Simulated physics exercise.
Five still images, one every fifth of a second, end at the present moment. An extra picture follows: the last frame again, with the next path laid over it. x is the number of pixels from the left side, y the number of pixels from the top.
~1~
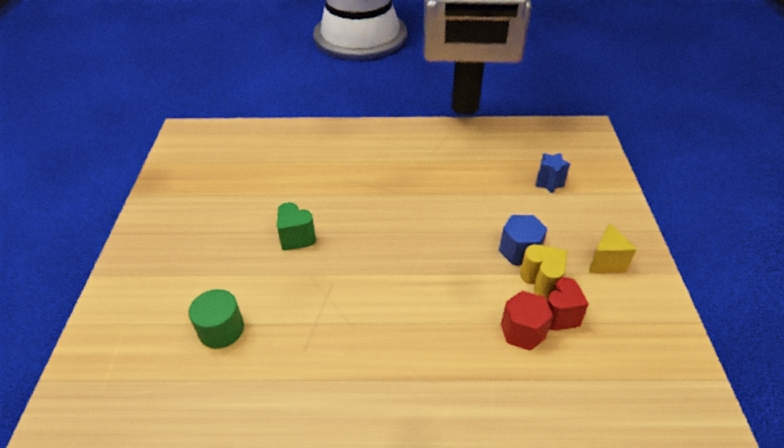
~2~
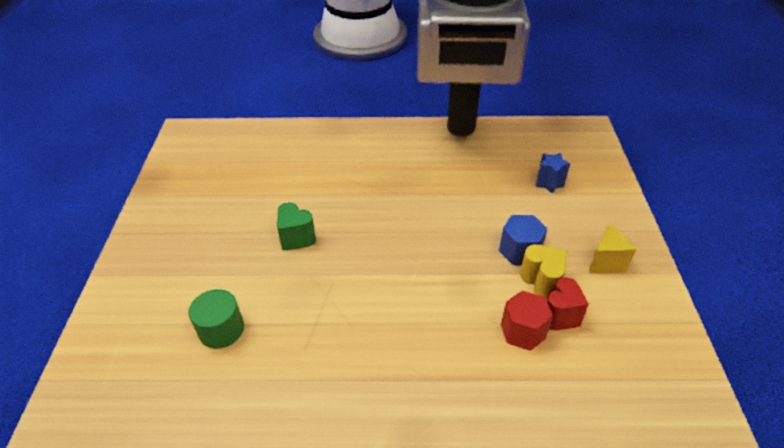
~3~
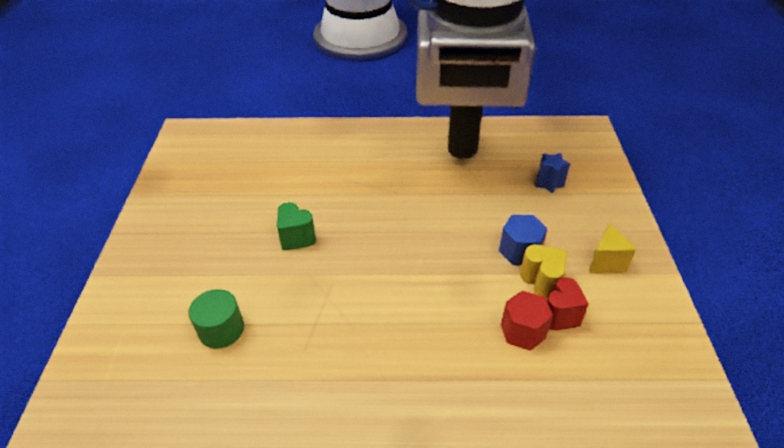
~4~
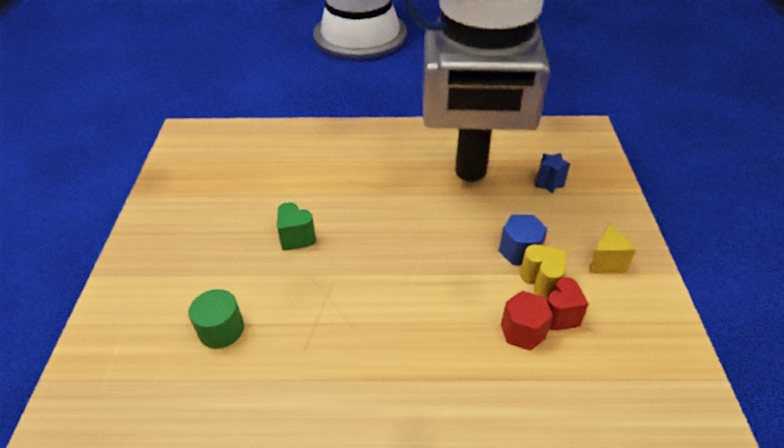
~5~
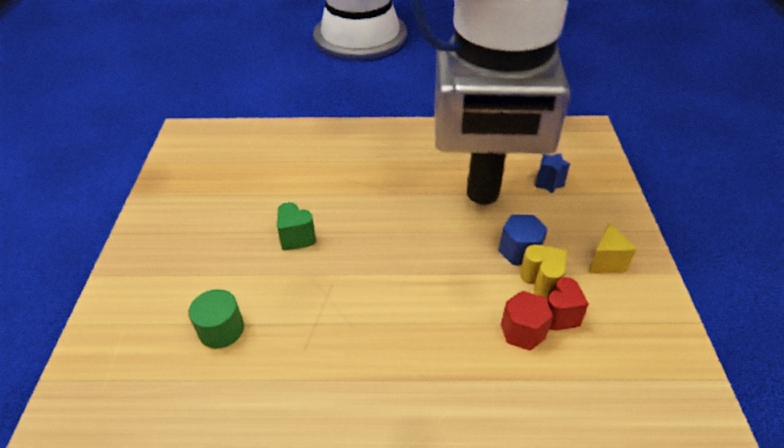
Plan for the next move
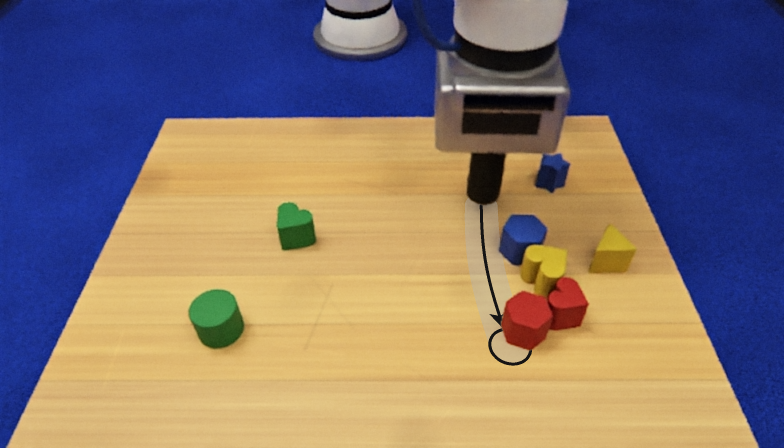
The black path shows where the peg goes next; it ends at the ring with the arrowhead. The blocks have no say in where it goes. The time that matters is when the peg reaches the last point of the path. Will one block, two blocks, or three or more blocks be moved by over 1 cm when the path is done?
There will be one block that moves more than 1 cm.
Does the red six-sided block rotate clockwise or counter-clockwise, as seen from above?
Counterclockwise from above.
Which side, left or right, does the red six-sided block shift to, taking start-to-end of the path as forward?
Left side.
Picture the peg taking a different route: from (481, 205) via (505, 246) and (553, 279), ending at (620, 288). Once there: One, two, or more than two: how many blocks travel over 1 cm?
Of all the blocks, three or more travel more than a centimetre.
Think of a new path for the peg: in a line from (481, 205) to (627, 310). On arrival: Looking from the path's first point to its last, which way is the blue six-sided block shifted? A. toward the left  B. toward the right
The one that fits is B, toward the right.
Drawn move, from (481, 205) via (487, 268), ending at (510, 346).
What follows on the original path. One third of the way, peg (485, 235); nothing pushed yet.
Two thirds of the way, peg (495, 283); blue six-sided block (528, 230), turned 15° anticlockwise.
At the end, peg (513, 336); blue six-sided block (528, 230), turned 15° anticlockwise; red six-sided block (558, 341), turned 30° anticlockwise; yellow heart block still.
